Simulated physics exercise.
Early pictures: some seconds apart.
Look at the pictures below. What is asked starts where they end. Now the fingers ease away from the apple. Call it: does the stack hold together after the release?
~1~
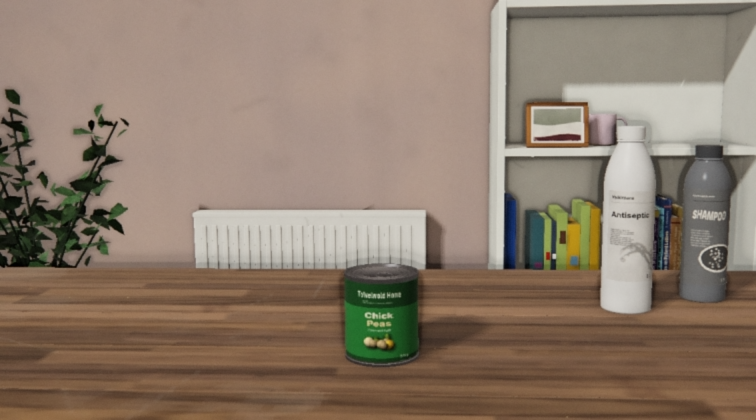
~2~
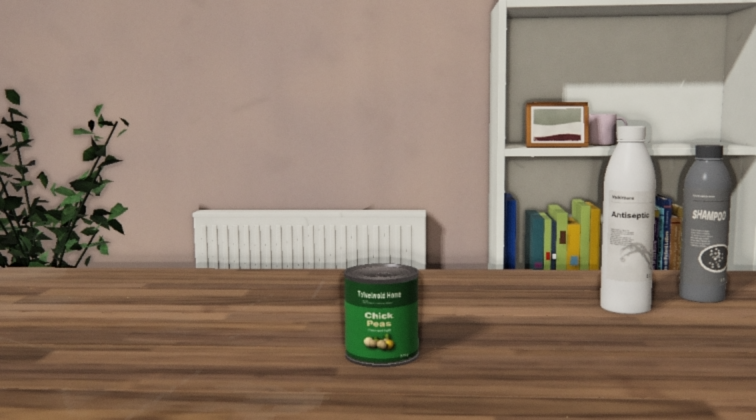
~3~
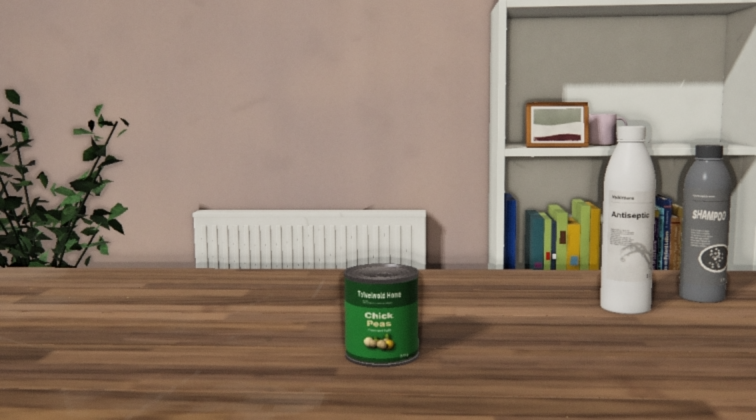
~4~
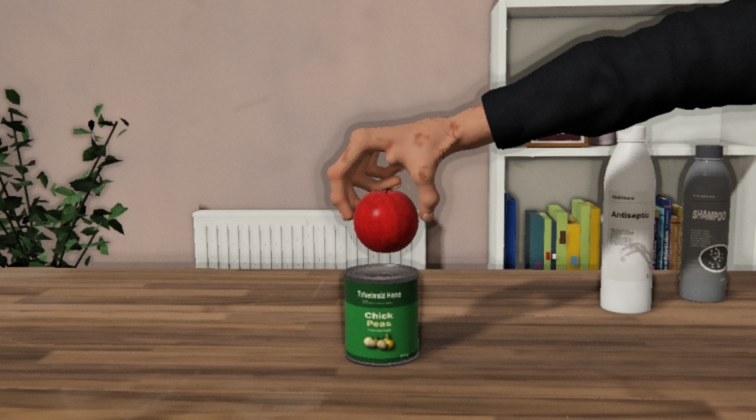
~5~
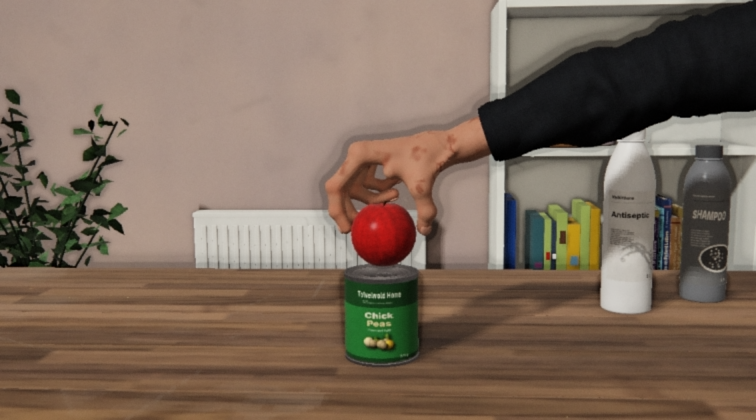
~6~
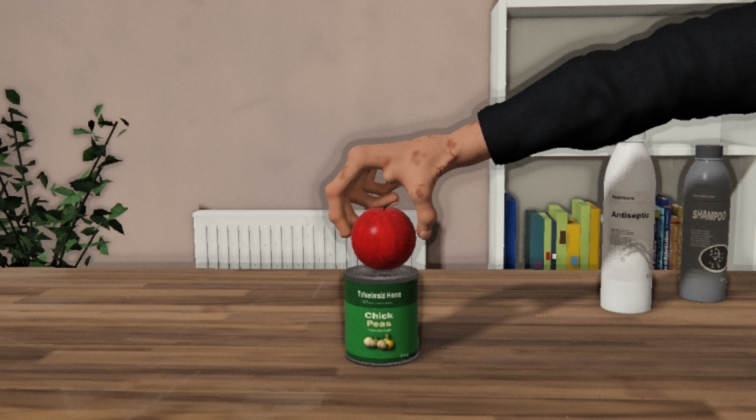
Yes, it holds together.
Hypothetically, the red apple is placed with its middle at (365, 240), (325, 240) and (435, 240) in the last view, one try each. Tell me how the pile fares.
Try 1: Stable. Try 2: Falls over. Try 3: Falls over.
Then, 1.00 s later than the last frame, all is still.
Then, 2.00 s later than the last frame, red apple resting near (384, 239).
When it is over, all 4 as before. End places, in pixels of the last picture, red apple near (384, 239). The pile stays up.
